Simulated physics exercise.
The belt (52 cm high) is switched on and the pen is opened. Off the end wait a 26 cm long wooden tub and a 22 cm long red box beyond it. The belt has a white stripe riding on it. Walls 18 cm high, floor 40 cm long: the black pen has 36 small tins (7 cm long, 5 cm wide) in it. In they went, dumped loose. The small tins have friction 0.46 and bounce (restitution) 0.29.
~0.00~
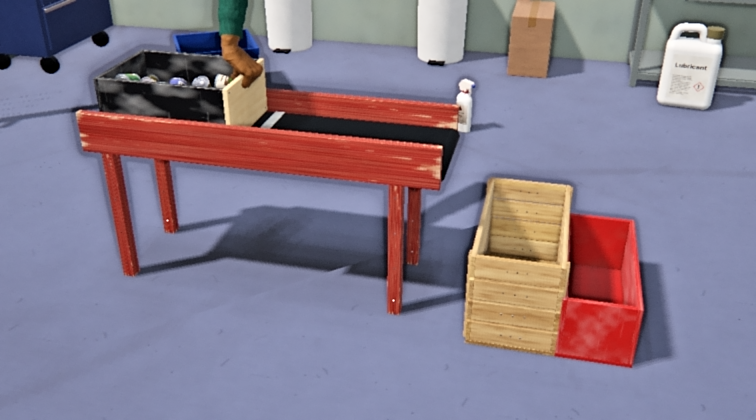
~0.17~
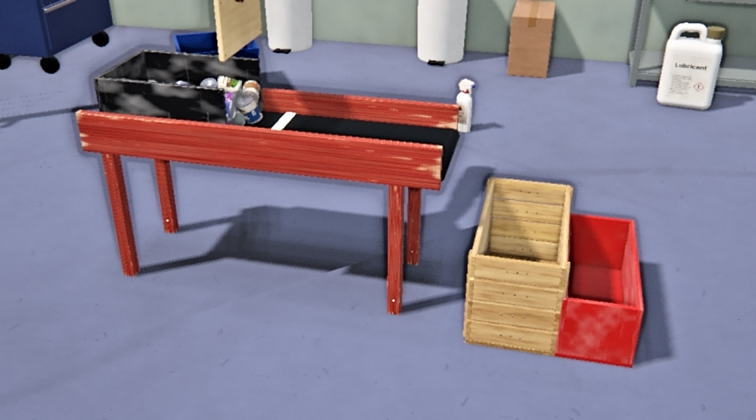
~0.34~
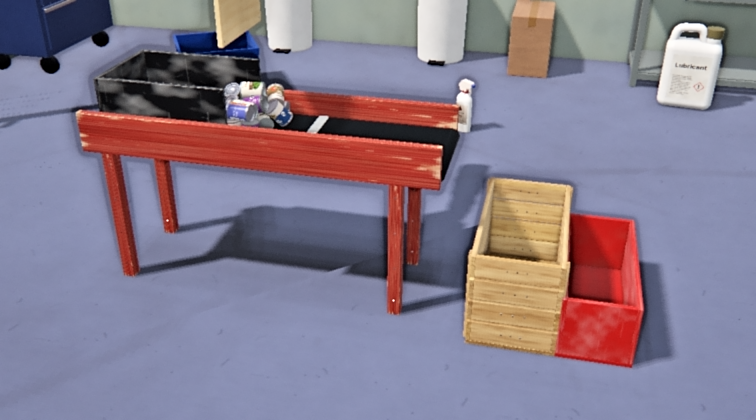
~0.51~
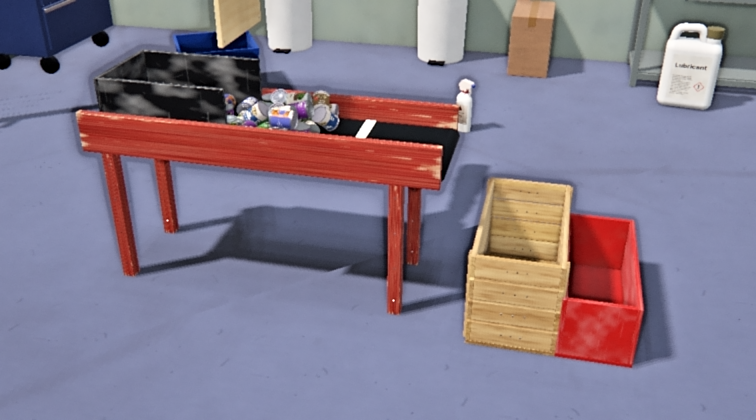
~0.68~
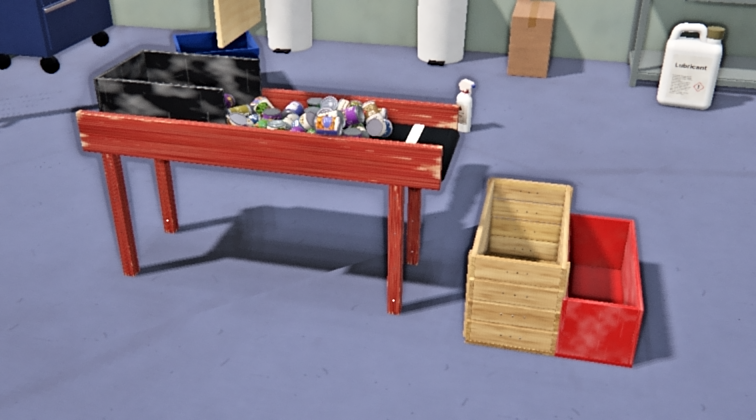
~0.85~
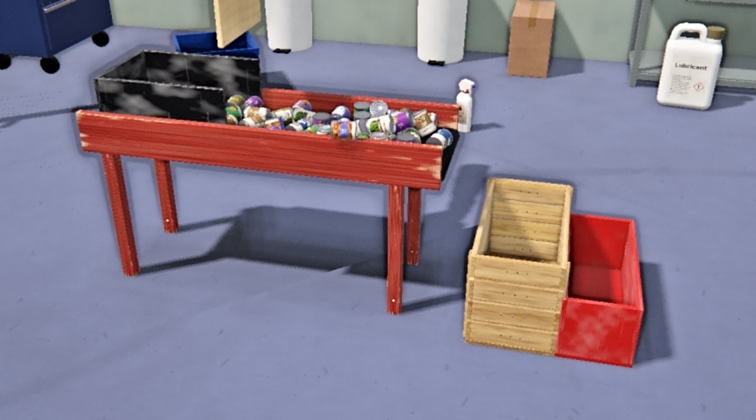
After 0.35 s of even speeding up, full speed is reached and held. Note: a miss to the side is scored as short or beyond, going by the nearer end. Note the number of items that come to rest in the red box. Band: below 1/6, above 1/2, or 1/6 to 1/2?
Below 1/6.
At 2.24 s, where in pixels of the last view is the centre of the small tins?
Centre: Approx. (520, 287).
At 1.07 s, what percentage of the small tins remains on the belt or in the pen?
It works out to around 70 percent.
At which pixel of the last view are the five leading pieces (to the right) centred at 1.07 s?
I'd put their middle close to (494, 170).
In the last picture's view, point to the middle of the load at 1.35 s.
Estimated middle - around (500, 196).
After 1.07 s, 26 on the belt and 10 in the air.
After 1.35 s, 16 in the wooden tub, 11 on the belt, 1 on the ground short of the wooden tub and 8 in the air.
After 1.74 s, 29 in the wooden tub, 3 on the belt, 1 on the ground short of the wooden tub and 3 in the air.
When it is over (at 2.24 s), 35 in the wooden tub and 1 on the ground short of the wooden tub. Asked share, 0 of 36, 0 per cent.
